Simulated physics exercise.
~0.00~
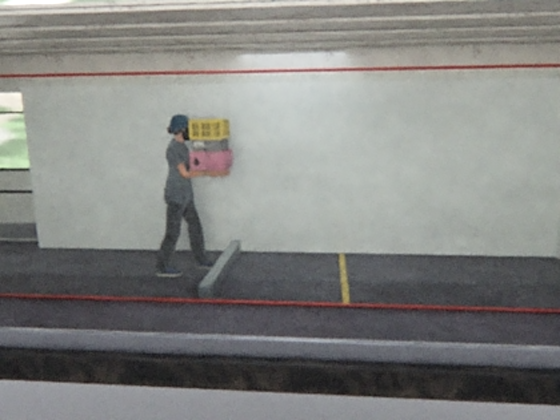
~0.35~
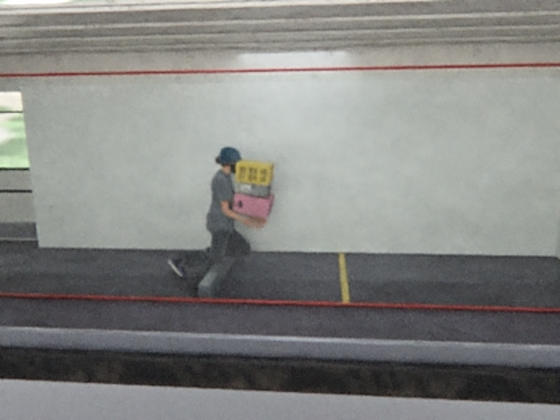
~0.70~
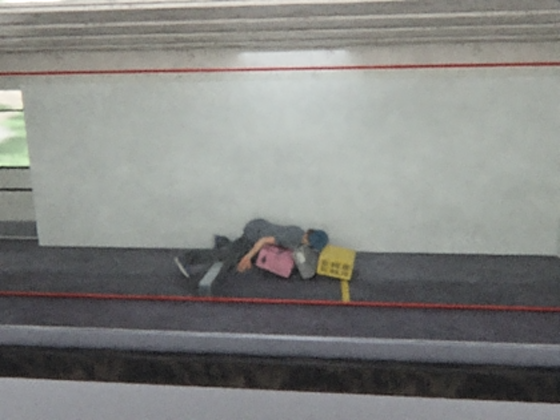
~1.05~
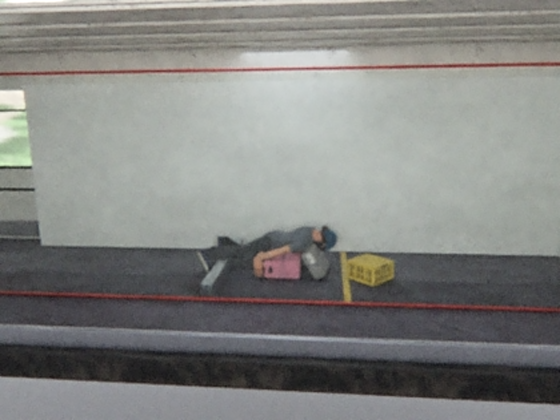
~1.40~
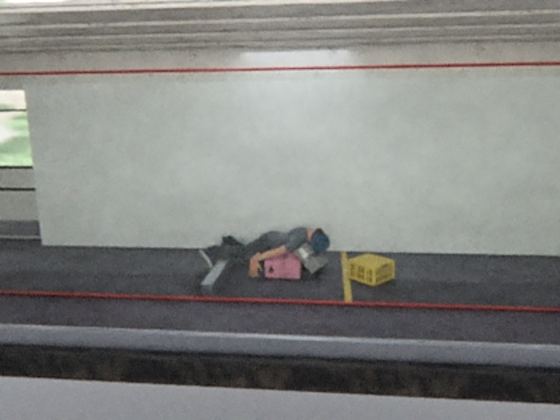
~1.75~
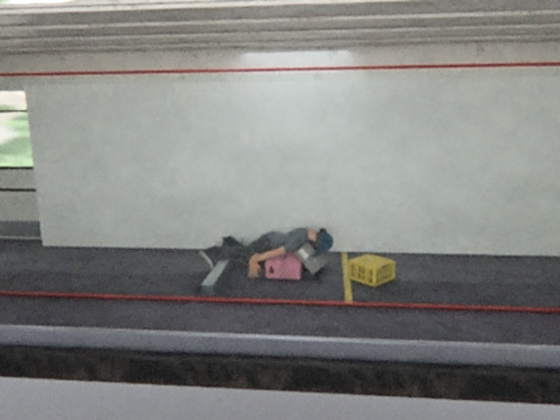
A person in a dark cap and grey clothes walks right along a dark floor before a pale wall, seen from the side, carrying a yellow crate stacked above a grey parcel and a pink carton. A low grey rail lies ahead, with a yellow line farther right. The person reaches the rail, pitches forward and falls flat, and the load comes down in front. The yellow crate slides over the line and stops upright. The person ends lying still over the pink carton, with the tilted grey parcel by the head, all short of the line.
